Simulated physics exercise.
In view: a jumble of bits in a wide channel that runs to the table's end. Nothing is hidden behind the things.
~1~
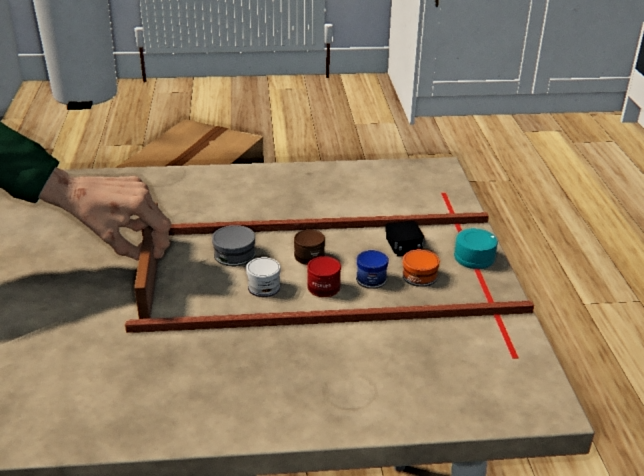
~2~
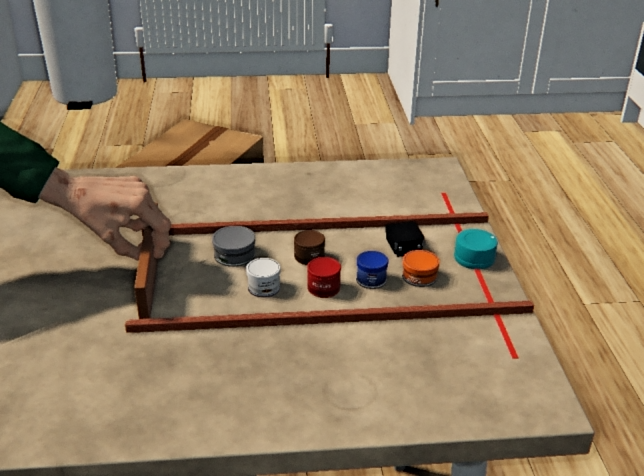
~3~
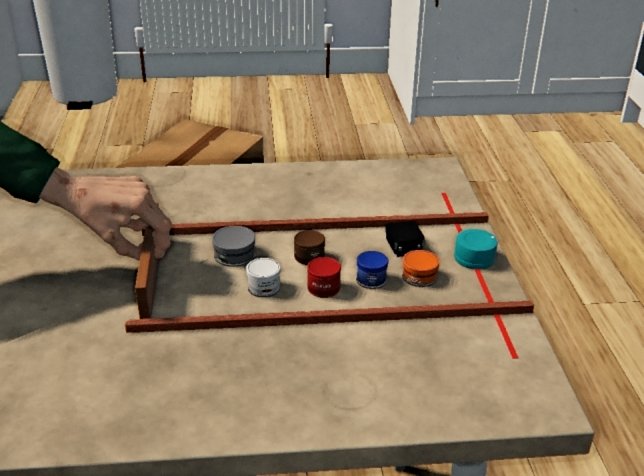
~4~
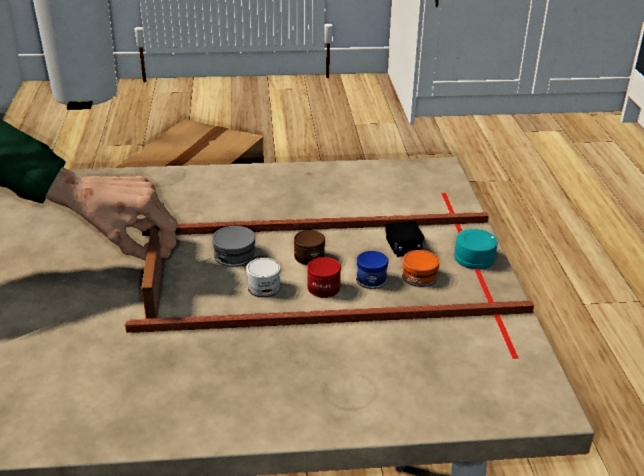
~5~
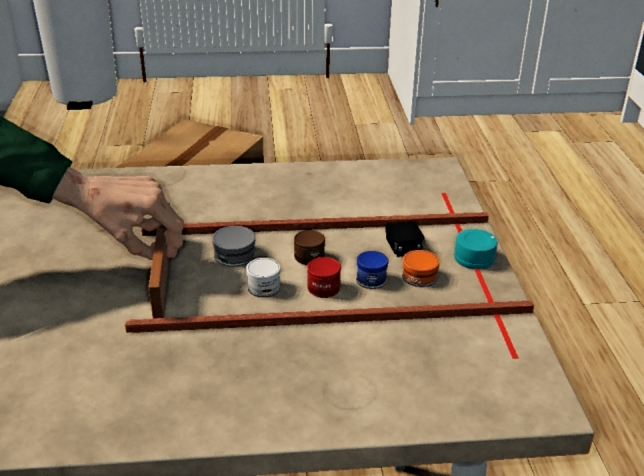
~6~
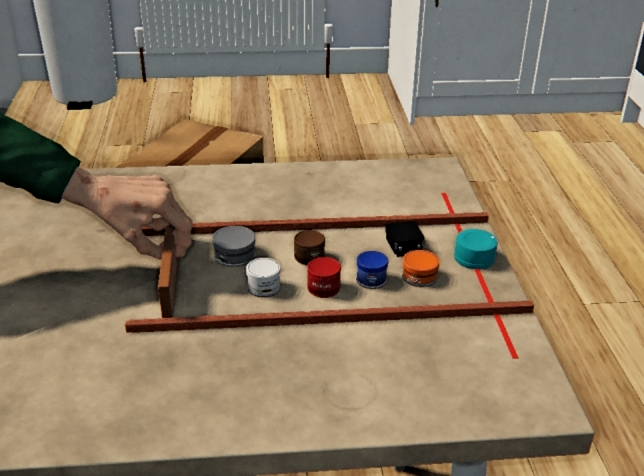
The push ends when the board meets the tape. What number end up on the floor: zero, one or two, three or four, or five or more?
The number that fall off is three or four.
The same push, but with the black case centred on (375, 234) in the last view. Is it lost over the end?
Then it tumbles off.
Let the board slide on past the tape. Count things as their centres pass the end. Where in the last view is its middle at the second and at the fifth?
Near (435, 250) and (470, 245).
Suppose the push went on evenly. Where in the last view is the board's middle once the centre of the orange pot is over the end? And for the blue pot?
Near (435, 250) and (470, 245).
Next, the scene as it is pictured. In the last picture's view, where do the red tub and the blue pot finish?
The red tub stops around (507, 288); the blue pot around (515, 256).
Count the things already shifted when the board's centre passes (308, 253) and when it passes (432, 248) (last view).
By then 5, and 8.
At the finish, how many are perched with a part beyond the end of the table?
Overhanging: 2.
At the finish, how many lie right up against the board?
3 of them.
Soon after, none off yet; turquoise lid at rest near (476, 249); orange pot at rest near (421, 268); black case at rest near (404, 239).
By the end, the number that fall off is three or four; fallen, brown tub, black case, orange pot and turquoise lid.
